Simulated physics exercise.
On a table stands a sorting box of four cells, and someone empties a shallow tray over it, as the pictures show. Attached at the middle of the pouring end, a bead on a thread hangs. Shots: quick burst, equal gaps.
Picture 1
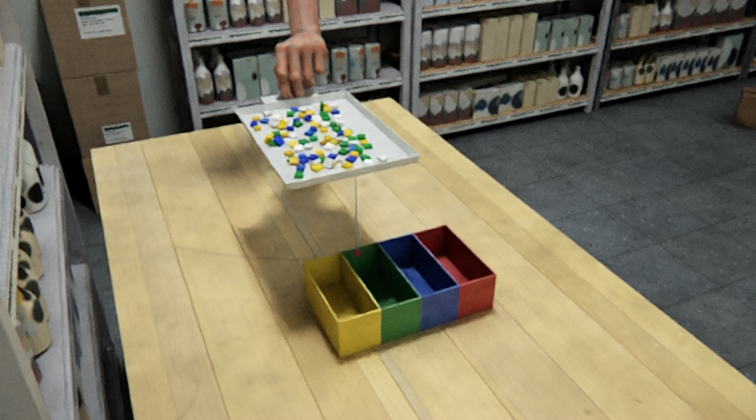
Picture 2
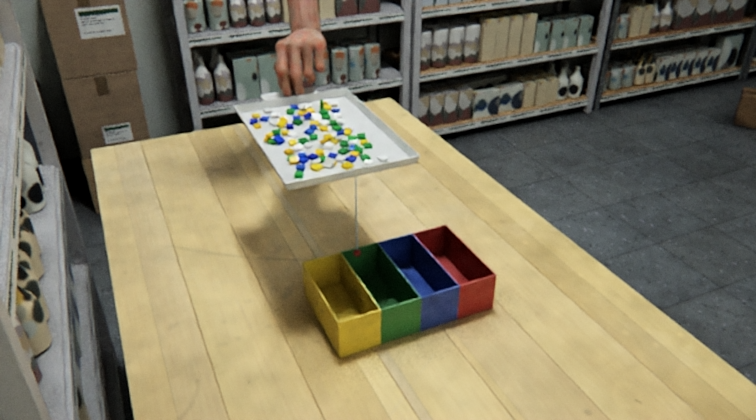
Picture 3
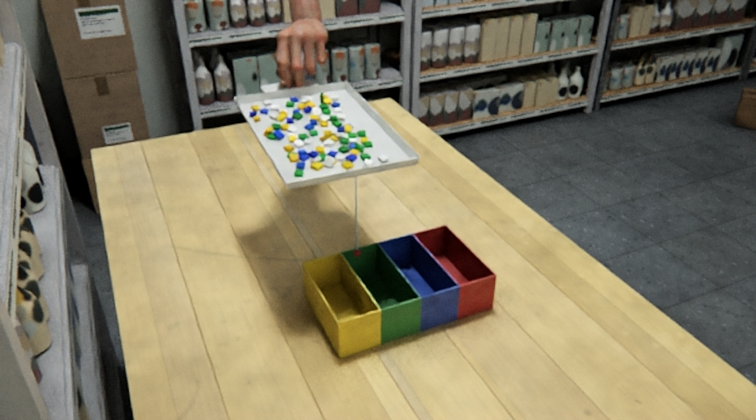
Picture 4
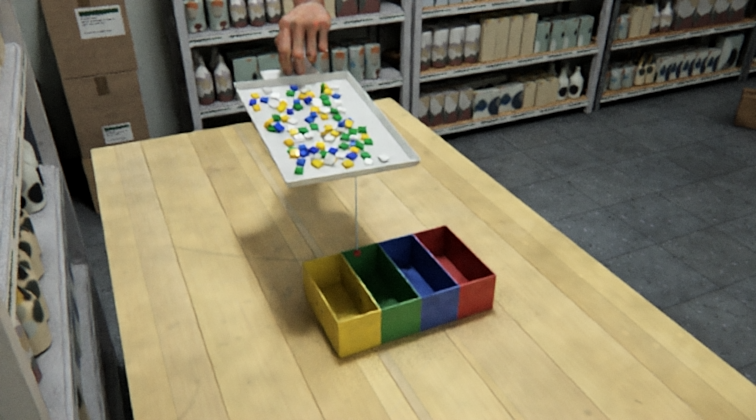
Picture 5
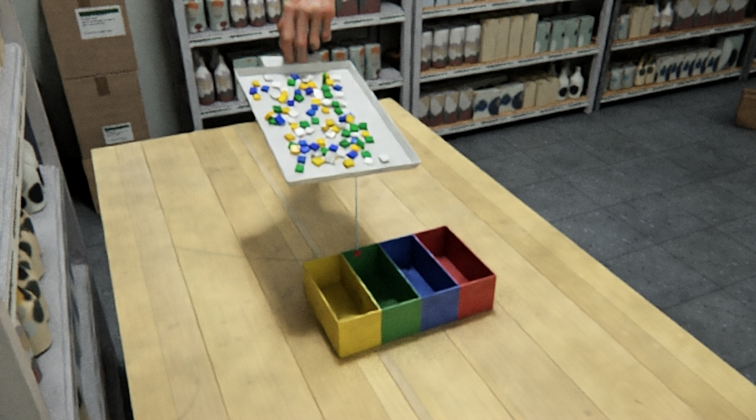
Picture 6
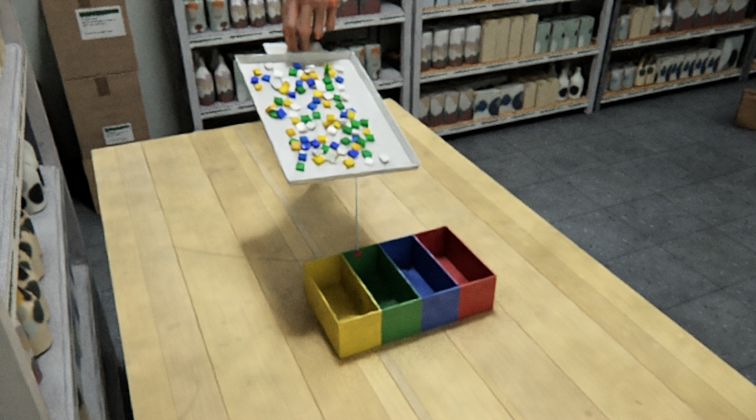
A shallow white tray of small yellow, green, blue and white tiles started out level above a four-colored sorting box, then gradually tilted toward its right front corner as a hand raised the back end.
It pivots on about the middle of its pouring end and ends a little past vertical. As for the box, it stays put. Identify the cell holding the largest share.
Largest share: Blue.
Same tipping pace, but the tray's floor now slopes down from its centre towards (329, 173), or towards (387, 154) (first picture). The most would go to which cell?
In turn: That yellow cell; the blue one.
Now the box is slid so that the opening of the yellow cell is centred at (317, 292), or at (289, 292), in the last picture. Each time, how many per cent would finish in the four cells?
About 100% and about 80%.
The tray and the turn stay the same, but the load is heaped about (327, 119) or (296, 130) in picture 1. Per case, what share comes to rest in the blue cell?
Try 1: 60 %; try 2: 50 %.
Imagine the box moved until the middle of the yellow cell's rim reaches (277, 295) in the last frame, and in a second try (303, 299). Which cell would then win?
Result 1: The red one; result 2: The red one.
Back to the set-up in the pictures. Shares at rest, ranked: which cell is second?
The cell in green.
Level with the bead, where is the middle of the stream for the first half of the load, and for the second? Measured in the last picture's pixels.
The leading part at (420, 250), the rest of it at (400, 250).
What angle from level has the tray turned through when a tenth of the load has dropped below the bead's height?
About 75° of tilt.
Shortly afterwards, tray tipped steeply; all but a few on the tray; only a few falling or outside the box.
Next, tray tipped past a quarter turn; near a quarter on the tray; near a third in the blue cell; a little in the green cell; a little in the red cell; only a few in the yellow cell; near a third falling or outside the box.
Some moments later, tray tipped past a quarter turn; near two thirds in the blue cell; near a quarter in the green cell; a little in the red cell; a little in the yellow cell.
In the end, tray tipped past a quarter turn; near two thirds in the blue cell; near a quarter in the green cell; a little in the red cell; a little in the yellow cell.
